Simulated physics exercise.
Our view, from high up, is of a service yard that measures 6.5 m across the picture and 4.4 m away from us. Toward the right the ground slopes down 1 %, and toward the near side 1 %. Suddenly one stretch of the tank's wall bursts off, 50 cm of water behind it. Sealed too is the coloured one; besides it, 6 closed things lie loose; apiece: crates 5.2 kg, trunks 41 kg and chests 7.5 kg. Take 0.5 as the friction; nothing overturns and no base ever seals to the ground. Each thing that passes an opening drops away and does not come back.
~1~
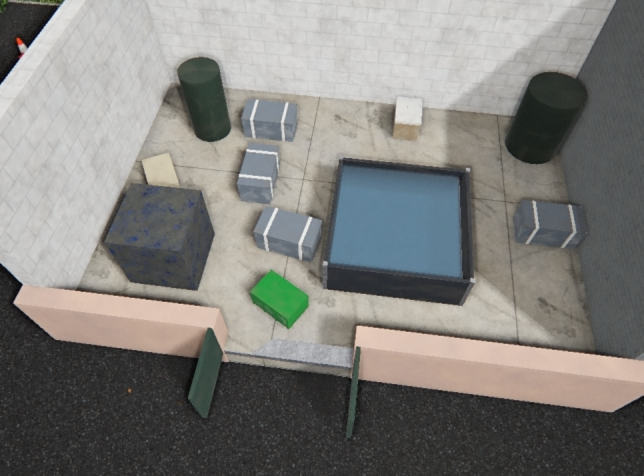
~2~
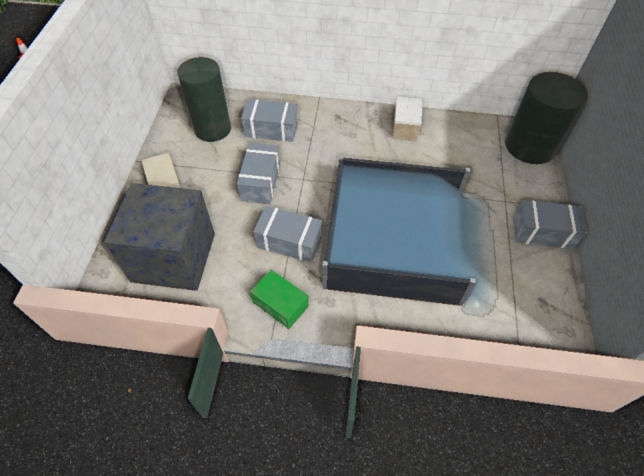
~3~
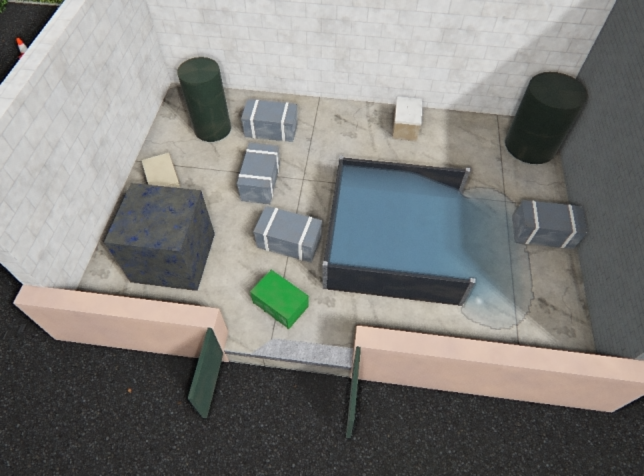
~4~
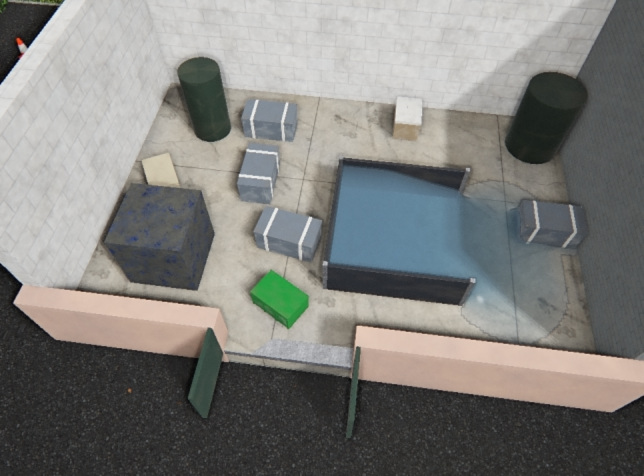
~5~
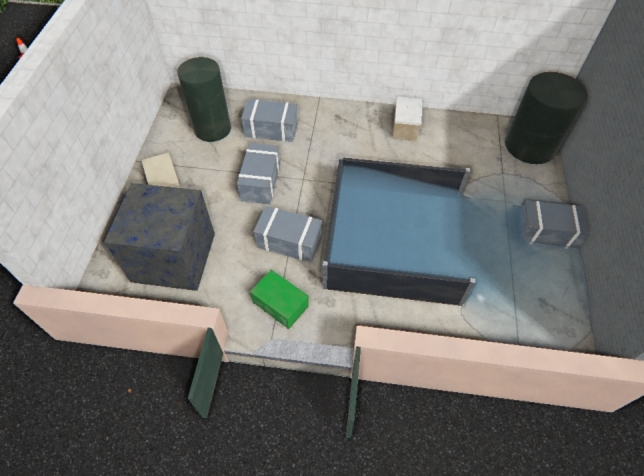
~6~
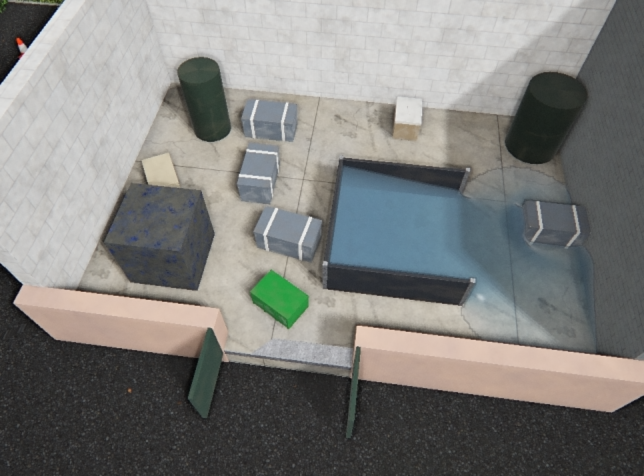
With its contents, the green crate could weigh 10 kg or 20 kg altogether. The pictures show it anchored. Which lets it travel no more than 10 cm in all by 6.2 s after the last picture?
It turns out neither weight does.
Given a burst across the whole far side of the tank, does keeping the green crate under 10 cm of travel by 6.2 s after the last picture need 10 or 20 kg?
In that case, even the light one works.
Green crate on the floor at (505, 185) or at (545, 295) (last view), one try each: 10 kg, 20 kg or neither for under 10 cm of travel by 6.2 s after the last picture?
At the first place nothing works, and at the second nothing works.
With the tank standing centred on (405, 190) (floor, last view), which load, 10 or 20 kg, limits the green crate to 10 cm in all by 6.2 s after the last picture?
For that case: Both fail.
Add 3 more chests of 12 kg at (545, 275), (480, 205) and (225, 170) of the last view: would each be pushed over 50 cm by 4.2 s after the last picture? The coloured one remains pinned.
In that order: Farther, then farther, then not as far.
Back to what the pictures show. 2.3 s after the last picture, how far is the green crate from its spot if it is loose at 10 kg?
Displacement near 30 cm.
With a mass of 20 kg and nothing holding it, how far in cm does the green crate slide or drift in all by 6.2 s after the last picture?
80 cm.
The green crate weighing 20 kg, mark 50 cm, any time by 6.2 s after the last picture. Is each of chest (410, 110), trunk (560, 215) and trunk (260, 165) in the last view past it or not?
First one crosses the line, second one crosses the line, third one stays inside.
Then, 0.6 s after the last picture the green crate would be 0 cm from its start with 10 kg and 0 cm from its start with 20 kg; 0 cm of water round it then.
Then, 2.3 s after the last picture the green crate would be 30 cm from its start with 10 kg and 16 cm from its start with 20 kg; 7 cm of water round it then.
Then, 4.2 s after the last picture the green crate would be 87 cm from its start with 10 kg and 87 cm from its start with 20 kg; 7 cm of water round it then.
Then, 6.2 s after the last picture the green crate would be 87 cm from its start with 10 kg and 87 cm from its start with 20 kg; 4 cm of water round it then.
